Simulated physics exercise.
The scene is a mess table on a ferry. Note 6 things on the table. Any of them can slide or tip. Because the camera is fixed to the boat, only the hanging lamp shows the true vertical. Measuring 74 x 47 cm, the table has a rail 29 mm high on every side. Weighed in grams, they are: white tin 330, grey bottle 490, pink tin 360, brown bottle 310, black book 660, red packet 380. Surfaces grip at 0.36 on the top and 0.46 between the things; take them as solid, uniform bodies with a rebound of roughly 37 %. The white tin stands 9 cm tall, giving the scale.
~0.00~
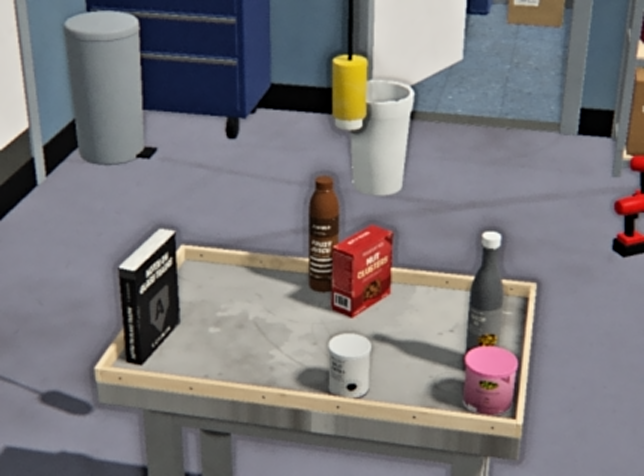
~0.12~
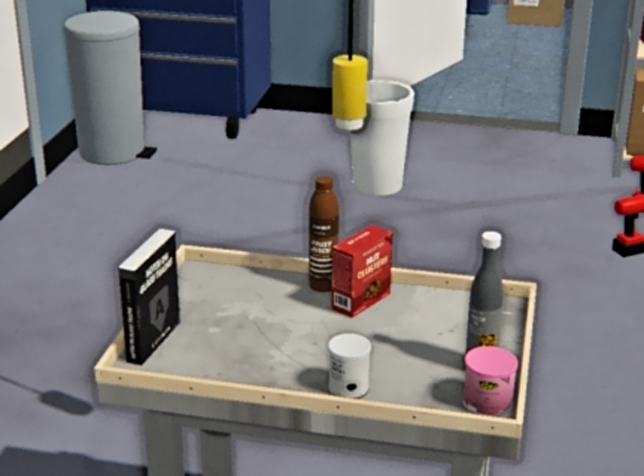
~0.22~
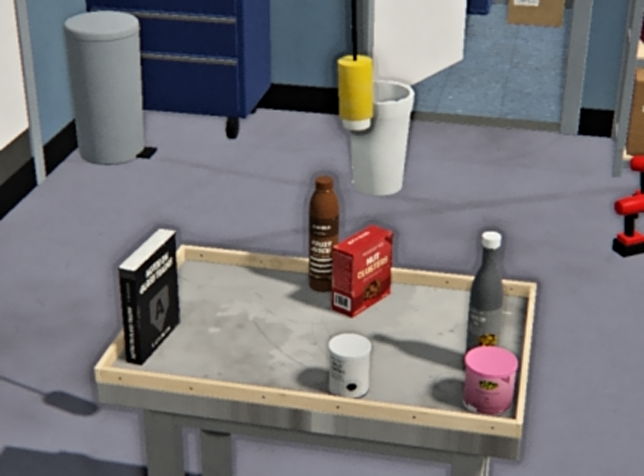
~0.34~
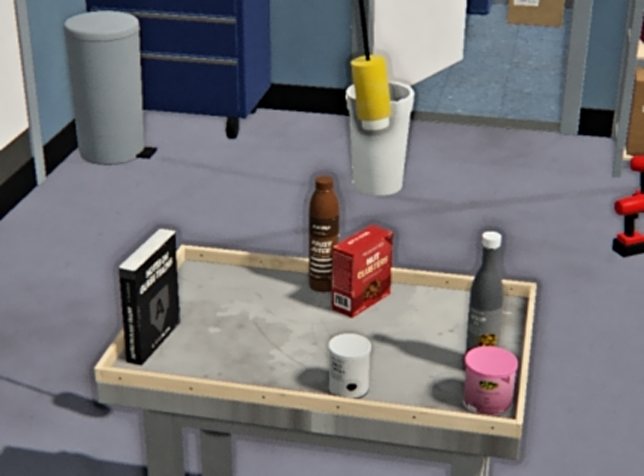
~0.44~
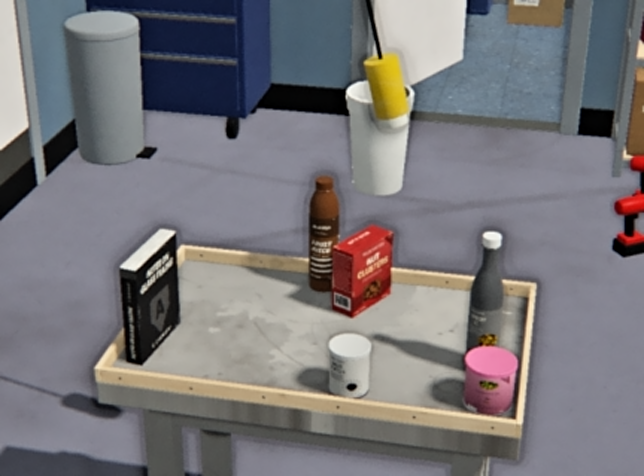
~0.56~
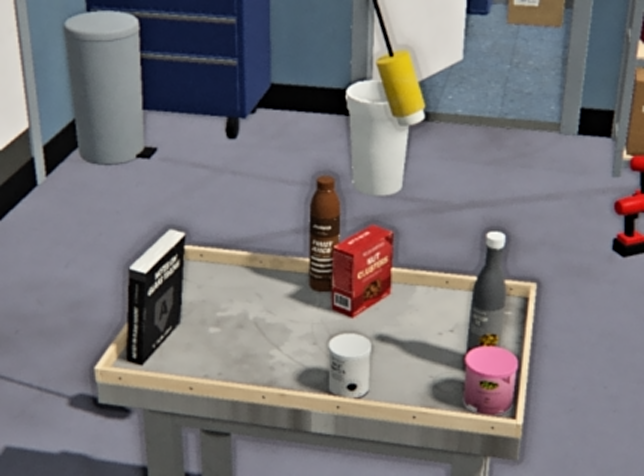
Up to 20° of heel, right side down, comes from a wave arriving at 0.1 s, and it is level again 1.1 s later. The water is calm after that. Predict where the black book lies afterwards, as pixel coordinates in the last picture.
Roughly (270, 355) in the last picture.
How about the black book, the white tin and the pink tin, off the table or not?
Once it all settles, the black book stays on its surface, the white tin stays on its surface and the pink tin stays on its surface.
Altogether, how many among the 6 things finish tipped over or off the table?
Count: 4.
After 1.06 s, boat heeled 3°, right side down; grey bottle now off the table; black book on its side near (267, 353); brown bottle 54° off its base.
After 1.36 s, boat level; brown bottle now off the table; black book on its side near (270, 355); red packet on its side.
In the end (1.8 s), off the table, grey bottle and brown bottle; toppled on the table, black book and red packet; the other 2 under 5 cm from the start. At the end, from the last picture's camera, black book near (270, 355).
